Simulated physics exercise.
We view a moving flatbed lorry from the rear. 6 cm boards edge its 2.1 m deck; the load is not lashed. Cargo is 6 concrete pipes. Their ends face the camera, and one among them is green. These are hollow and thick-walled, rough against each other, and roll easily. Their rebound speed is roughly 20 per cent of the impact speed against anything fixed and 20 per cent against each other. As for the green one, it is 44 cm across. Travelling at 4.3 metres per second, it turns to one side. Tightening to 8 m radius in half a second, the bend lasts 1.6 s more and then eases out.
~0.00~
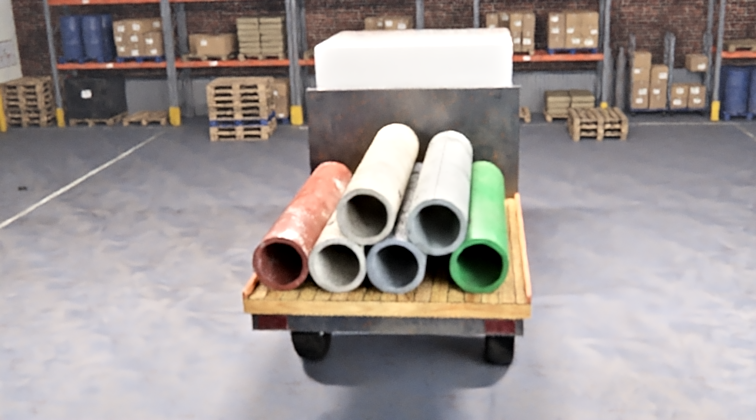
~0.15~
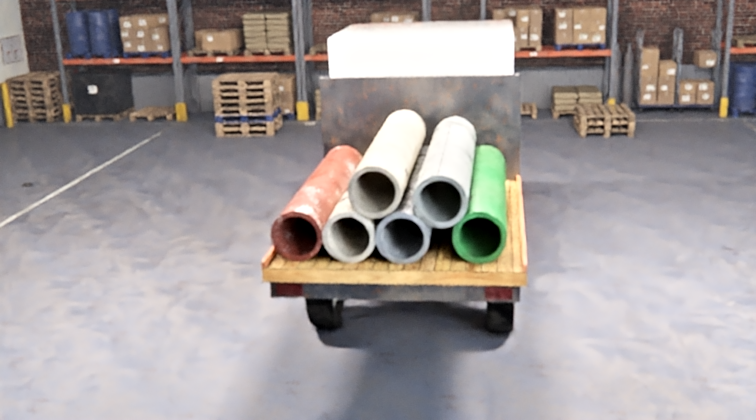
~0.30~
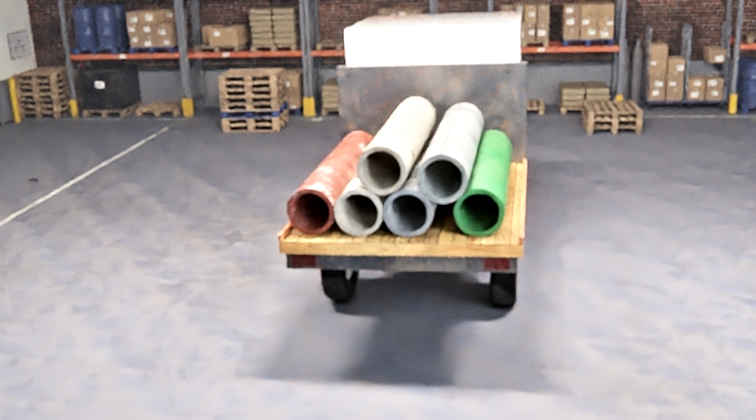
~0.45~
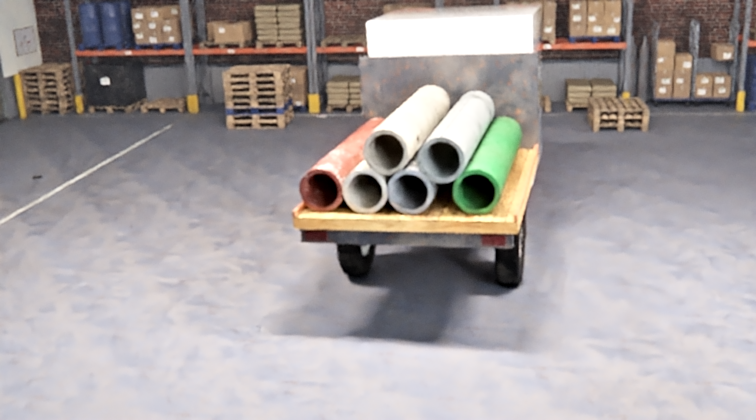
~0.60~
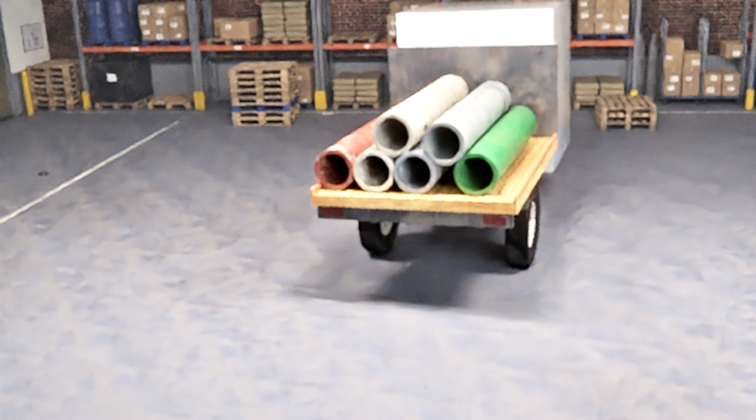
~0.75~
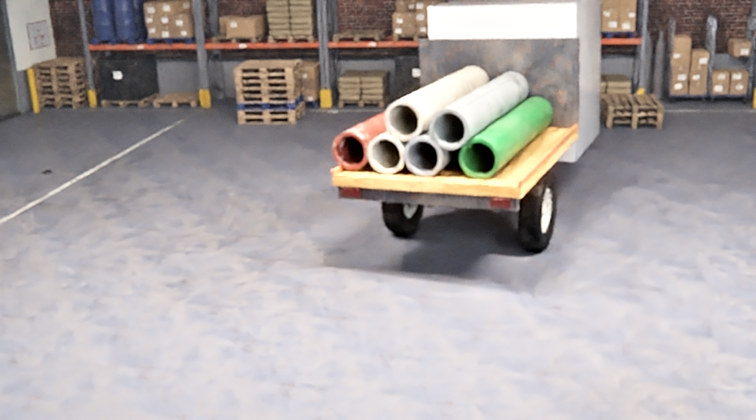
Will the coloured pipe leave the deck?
No.
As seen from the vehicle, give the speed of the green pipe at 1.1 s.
Roughly 0.0 m/s.
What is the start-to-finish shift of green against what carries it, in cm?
Estimate - green near 15.
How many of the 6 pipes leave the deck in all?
0 in all.
Then, 1.1 s in, green is on the deck, 50 cm from the right edge; 0 off so far.
In the end (2.6 s), green is on the deck, 50 cm from the right edge; 0 off so far.
